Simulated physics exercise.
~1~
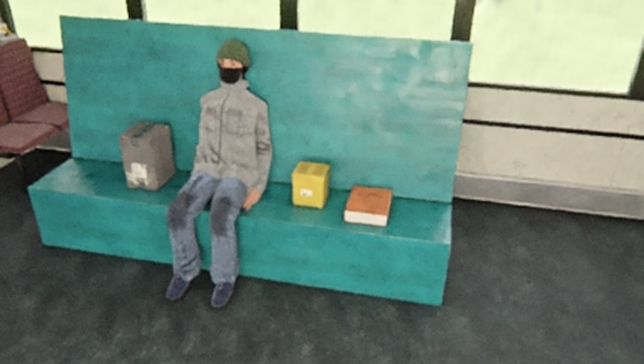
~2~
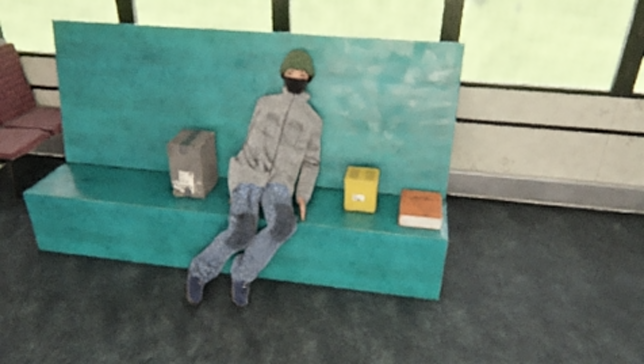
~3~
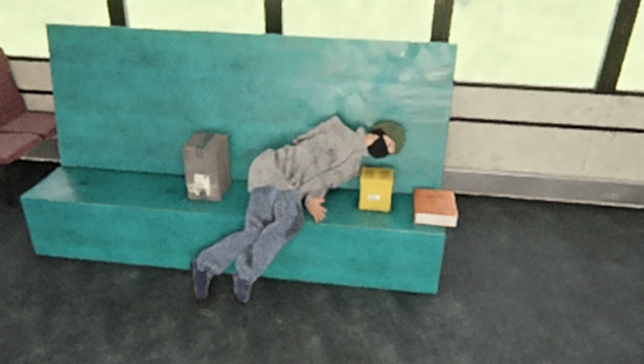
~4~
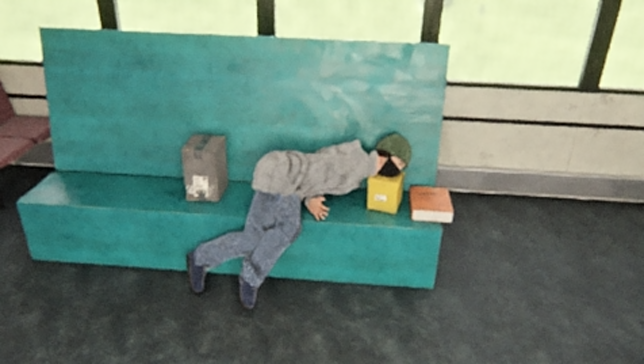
A person in a green knit cap, dark face covering, grey jacket and jeans sits slumped on a long teal bench beneath windows, seen from the front and slightly above as the view drifts a little. A grey pack stands to the left, with a yellow tub and an orange and white folder to the right. The person and all three objects slide right along the seat. The limp body then tips right, arm dangling, until the head comes down by the tub. It ends slumped over with the head against the tub, the pack upright and the folder at the bench's right end, still on.
